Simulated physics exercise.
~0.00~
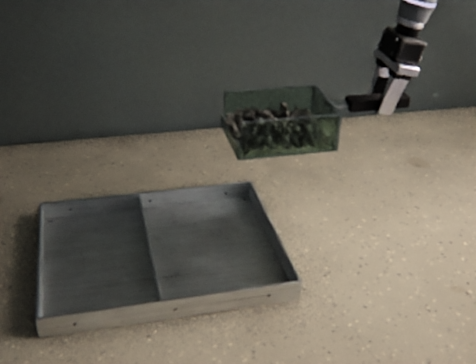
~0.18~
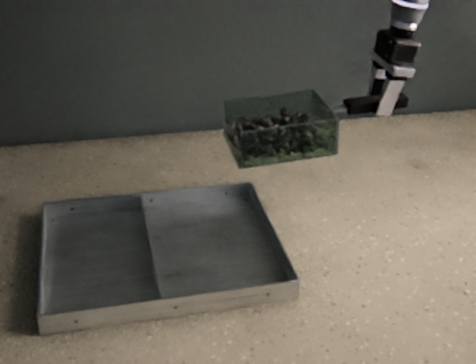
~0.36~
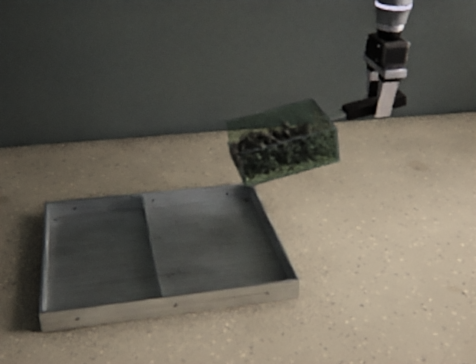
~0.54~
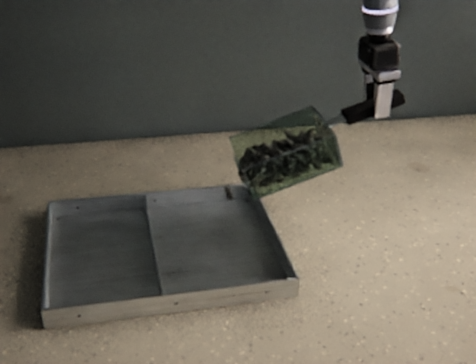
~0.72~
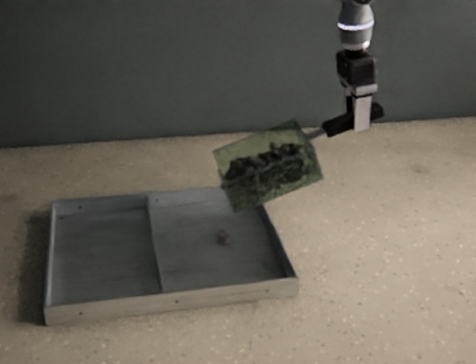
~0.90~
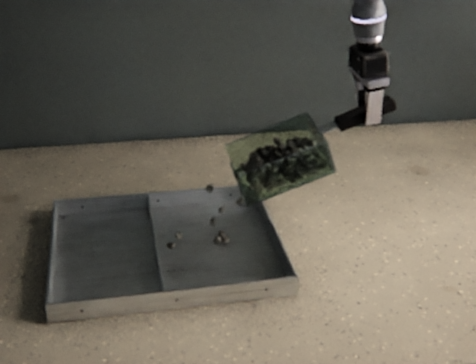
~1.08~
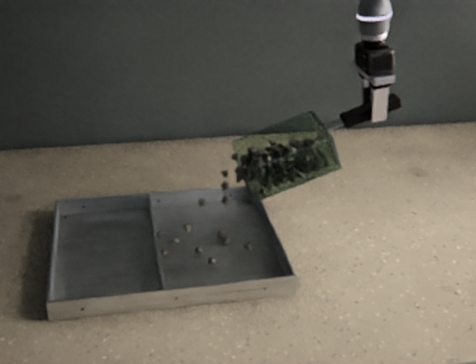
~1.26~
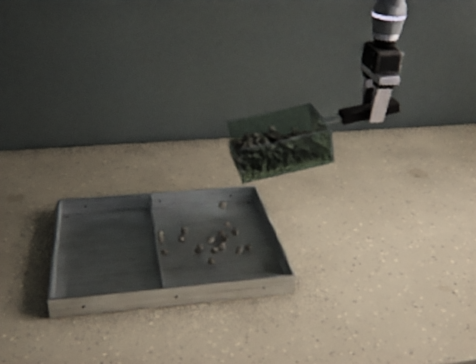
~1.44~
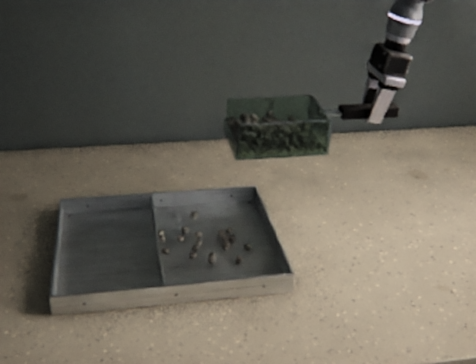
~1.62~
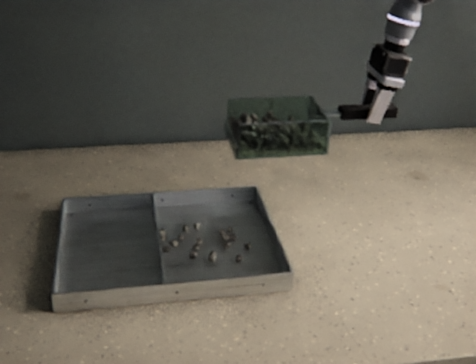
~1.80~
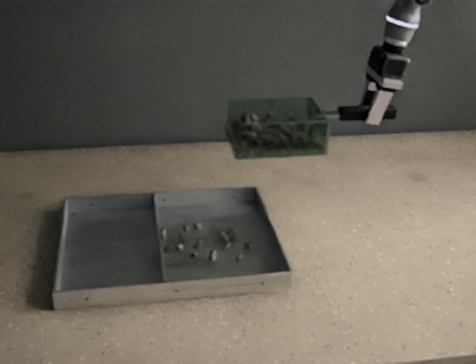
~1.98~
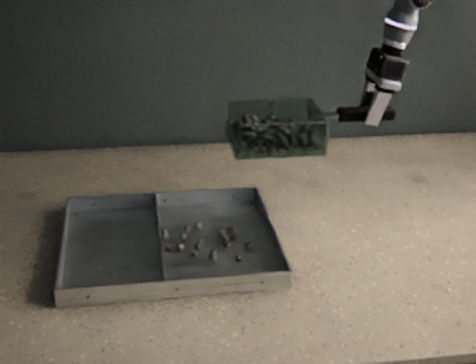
In this clip, a robot arm holds a translucent green box of small dark pebbles, lowers and tips it to the left, and spills some into the right section of a divided grey tray before levelling it, with most pebbles still inside.
